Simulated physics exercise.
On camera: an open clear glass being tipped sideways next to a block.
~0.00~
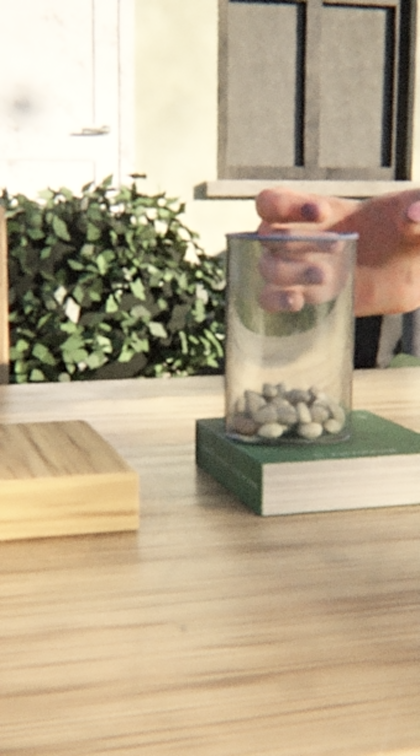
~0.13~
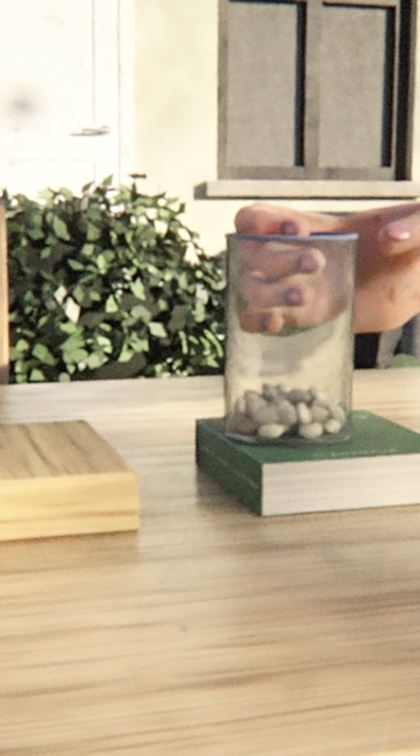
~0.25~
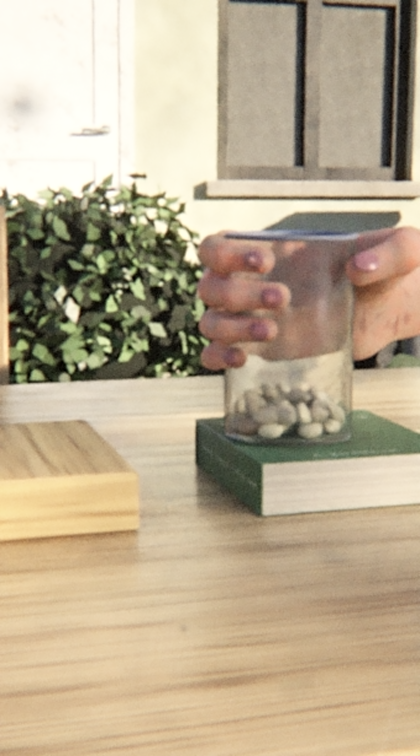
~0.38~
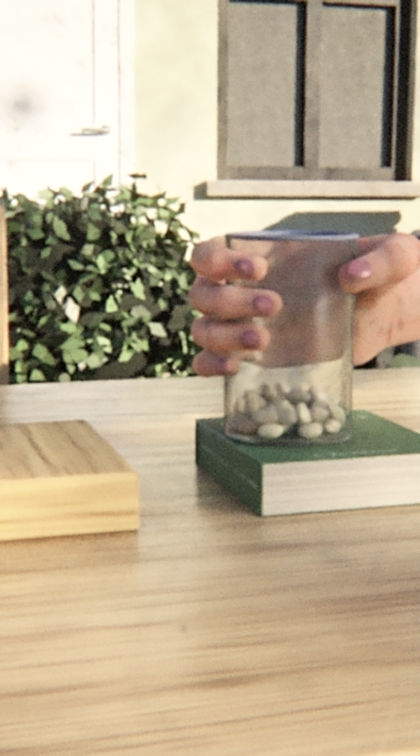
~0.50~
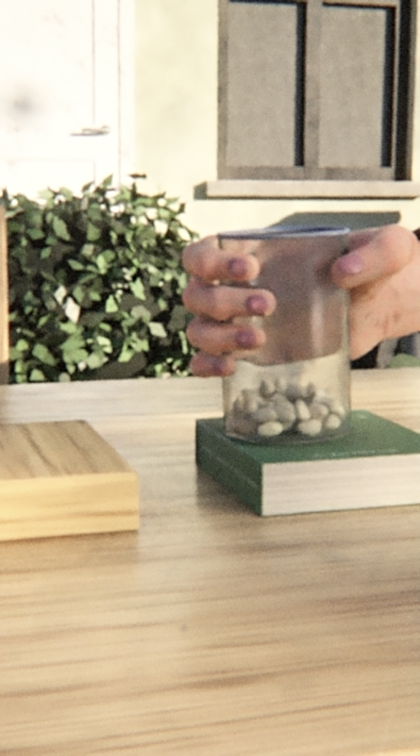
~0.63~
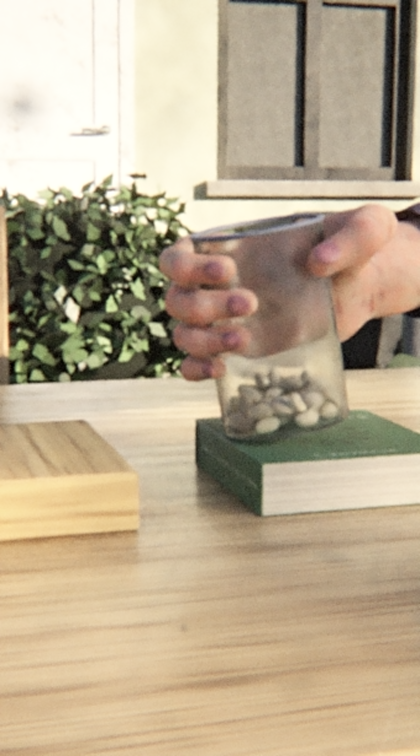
The clip opens on a clear glass with a small heap of pale, bean-like pieces in the bottom, standing on a green book beside a wooden block, a hand behind it. The fingers wrap around the glass from behind, then lean it slightly to the left, and the pieces shift inside.
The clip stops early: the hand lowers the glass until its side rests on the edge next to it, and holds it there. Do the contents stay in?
The filling, as it turns out, is kept in.
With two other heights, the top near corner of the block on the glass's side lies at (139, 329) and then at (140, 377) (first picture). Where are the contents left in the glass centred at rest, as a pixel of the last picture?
About (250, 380), then (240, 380).
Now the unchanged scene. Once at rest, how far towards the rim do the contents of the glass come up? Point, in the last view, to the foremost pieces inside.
Roughly at (131, 427) in the last view, I'd say.
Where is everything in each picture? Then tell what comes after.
The first picture shows glass (289, 334), nearly empty of white beans; block, its top about level with the glass's foot.
The second picture shows glass (289, 334), upright; rim (231, 236); top of the contents (299, 397).
The third picture shows glass (289, 334), upright; rim (231, 236).
The fourth picture shows glass (289, 334), upright; rim (231, 236); top of the contents (299, 397).
The fifth picture shows glass (285, 332), leaning 3°; rim (222, 236).
The sixth picture shows glass (272, 325), leaning 10°; rim (196, 239); block, its top about level with the glass's foot.
By 1.05 s, the glass leans 40°; everything is still inside.
By 1.50 s, the glass leans 73°; everything is still inside.
By 2.03 s, the glass rests on the block at 88°; everything is still inside.
When it is over (2.3 s), the glass rests on the block at 88°; everything is still inside.
